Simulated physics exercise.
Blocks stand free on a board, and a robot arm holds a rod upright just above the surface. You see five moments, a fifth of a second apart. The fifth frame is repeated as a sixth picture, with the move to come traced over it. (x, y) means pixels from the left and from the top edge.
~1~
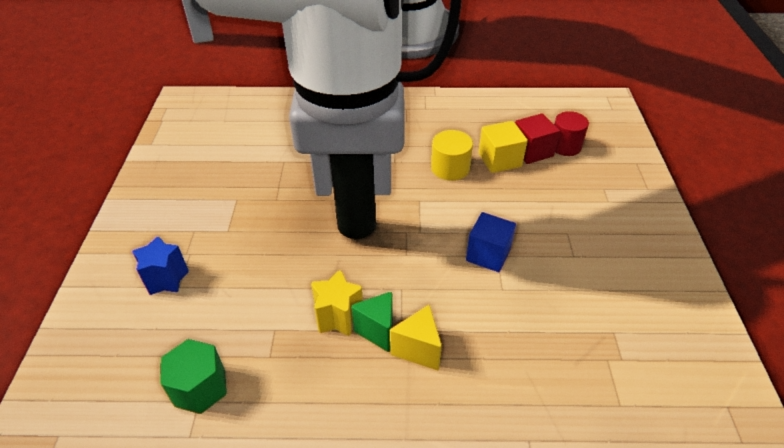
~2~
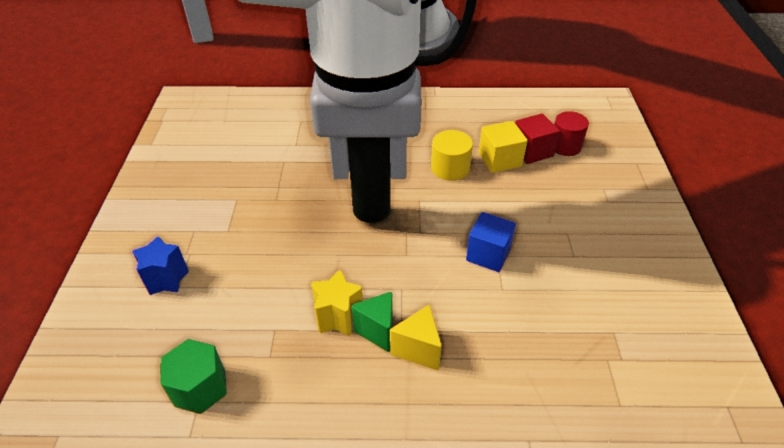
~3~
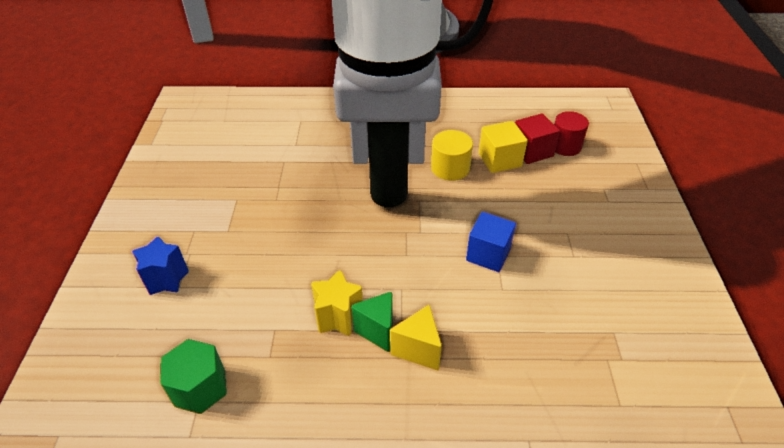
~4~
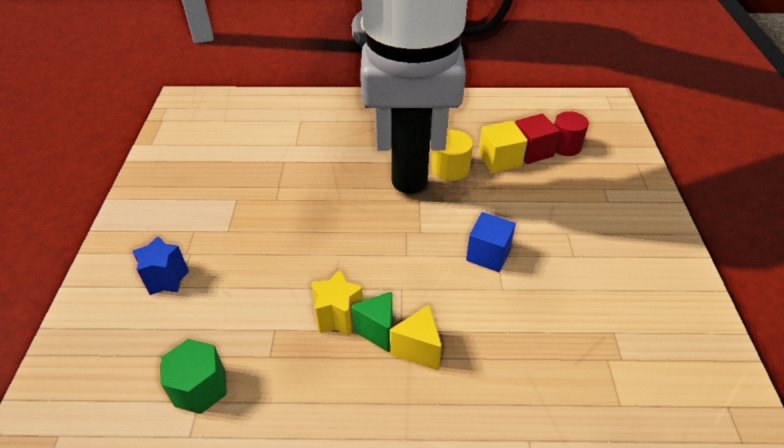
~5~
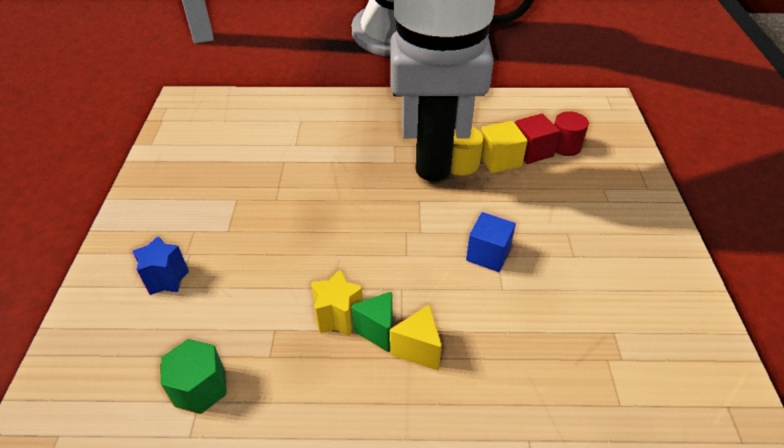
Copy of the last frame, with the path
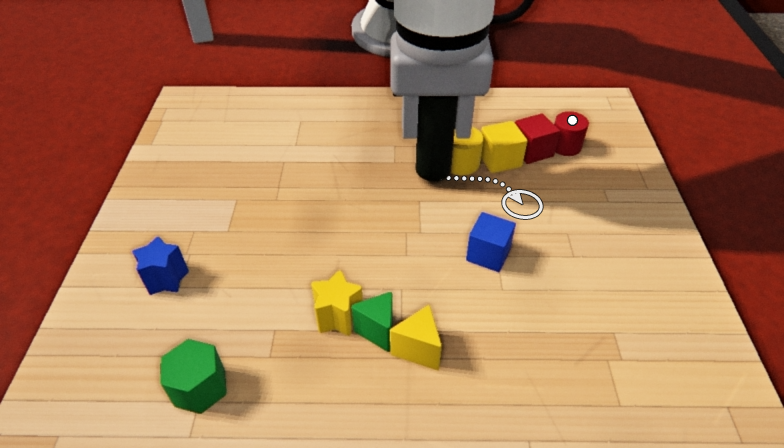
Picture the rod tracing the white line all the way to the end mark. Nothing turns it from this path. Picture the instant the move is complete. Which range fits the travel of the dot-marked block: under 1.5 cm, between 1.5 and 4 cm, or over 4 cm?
Distance: Below 1.5 cm.
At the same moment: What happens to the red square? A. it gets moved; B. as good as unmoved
A - it gets moved.
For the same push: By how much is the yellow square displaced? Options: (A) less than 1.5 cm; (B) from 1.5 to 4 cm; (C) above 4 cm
Choice B: From 1.5 to 4 cm.
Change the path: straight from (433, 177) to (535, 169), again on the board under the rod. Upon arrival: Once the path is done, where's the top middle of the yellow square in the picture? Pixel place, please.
The middle of its top is at (517, 121).
Path on the board, from (433, 177) over (467, 179) and (501, 183) to (522, 204); the dot is on the red round block.
What follows on the original path. One third of the way, rod at (468, 171); yellow round block at (477, 129); yellow square at (513, 125), turned 15° clockwise; red square at (547, 123), turned 25° clockwise; red round block at (579, 120).
Two thirds of the way, rod at (503, 177); yellow round block at (477, 129); yellow square at (513, 125), turned 15° clockwise; red square at (547, 123), turned 25° clockwise; red round block at (579, 120).
At the end, rod at (524, 197); yellow round block at (477, 129); yellow square at (513, 125), turned 15° clockwise; red square at (547, 123), turned 25° clockwise; red round block at (579, 120).
